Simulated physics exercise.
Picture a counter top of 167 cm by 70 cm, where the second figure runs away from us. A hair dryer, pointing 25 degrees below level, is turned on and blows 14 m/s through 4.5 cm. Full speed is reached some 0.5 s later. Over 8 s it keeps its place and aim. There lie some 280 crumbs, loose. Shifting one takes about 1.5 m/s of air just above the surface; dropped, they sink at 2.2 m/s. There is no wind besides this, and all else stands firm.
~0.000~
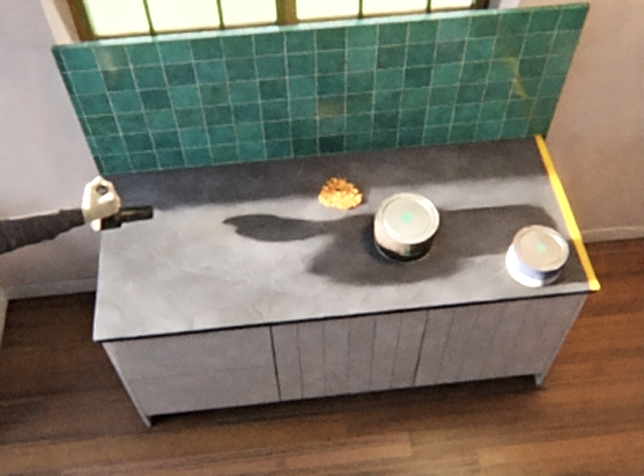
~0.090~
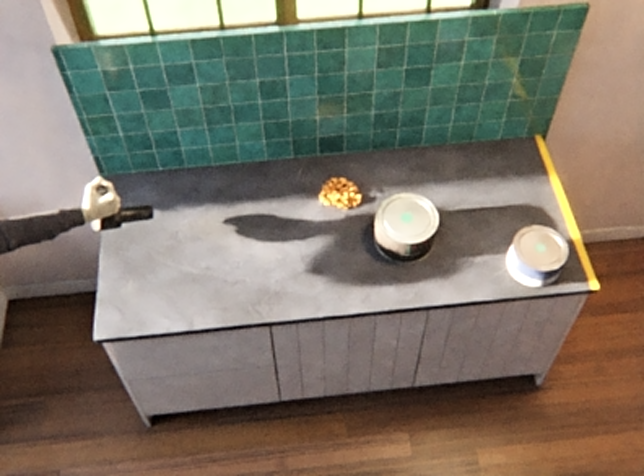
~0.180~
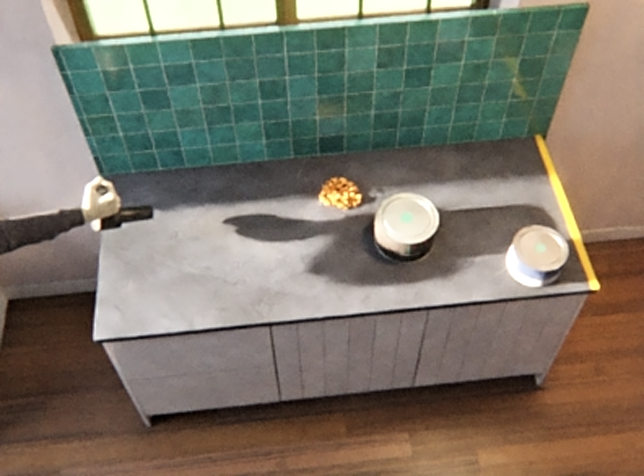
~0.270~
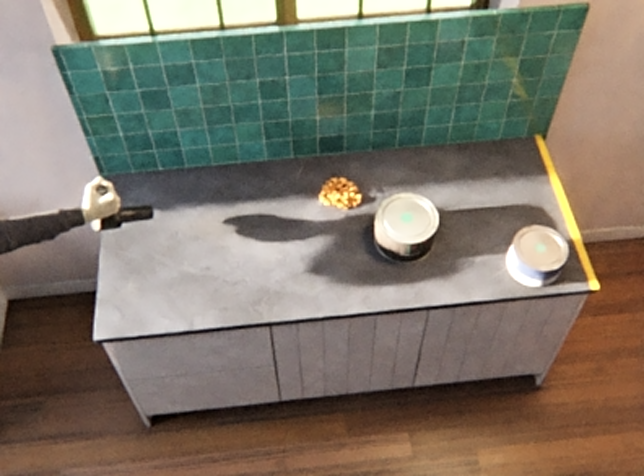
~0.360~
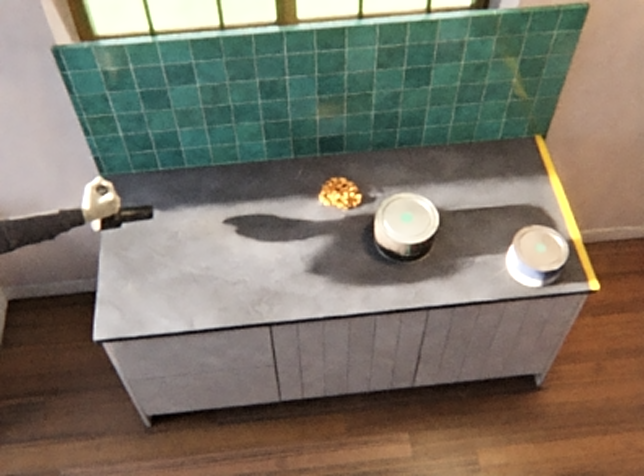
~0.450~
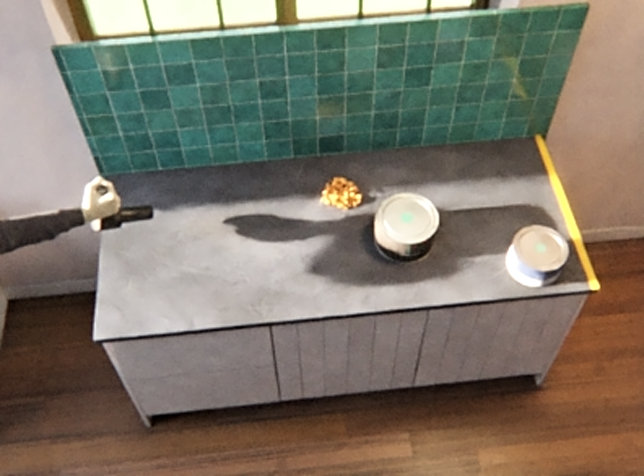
A hand in a dark sleeve holds a black hair dryer at the left end of a grey counter top, seen from above in a room with a wooden floor. Green tiles and a window stand behind a small heap of orange crumbs and two large pale tins, with a yellow edge at right. The hand and camera stay still, and the crumbs barely stir.
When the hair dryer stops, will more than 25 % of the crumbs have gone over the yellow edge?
Yes.
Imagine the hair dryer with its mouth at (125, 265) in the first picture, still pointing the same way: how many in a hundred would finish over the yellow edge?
That gives roughly 100 % in the end.
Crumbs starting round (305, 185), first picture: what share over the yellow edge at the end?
Expected share: Near 100 %.
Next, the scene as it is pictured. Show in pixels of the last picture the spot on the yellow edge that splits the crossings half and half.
Around (546, 147).
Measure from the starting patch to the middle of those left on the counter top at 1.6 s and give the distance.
Roughly 65 cm.
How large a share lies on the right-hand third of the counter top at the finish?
It comes out near 10 in a hundred.
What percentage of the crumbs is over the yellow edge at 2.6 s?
It comes to around 90 %.
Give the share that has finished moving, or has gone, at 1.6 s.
It comes out at some 70 %.
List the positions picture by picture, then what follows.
In the first frame, the middle of the crumbs is near (340, 194), none has stirred yet and the mouth of the hair dryer is at (151, 212).
In the second frame, the middle of the crumbs is near (340, 193), none has stirred yet and the yellow edge is centred on (568, 206).
In the third frame, the middle of the crumbs is near (340, 193), none has stirred yet, the top of a large tin is at (407, 218) and the top of a large tin is at (540, 248).
In the fourth frame, the middle of the crumbs is near (340, 193) and none has stirred yet.
In the fifth frame, the middle of the crumbs is near (340, 193) and none has stirred yet.
In the sixth frame, the middle of the crumbs is near (340, 194) and about 1 % have left their places.
After 1.6 s, 32 % are on the move or not yet settled, 69 % are over the yellow edge; the middle of those still in play is near (513, 188).
After 2.6 s, 13 % are on the move or not yet settled, 86 % are over the yellow edge.
After 4.4 s, 9 % are on the move or not yet settled, 89 % are over the yellow edge.
After 8.0 s, at the end, 90 % are over the yellow edge.
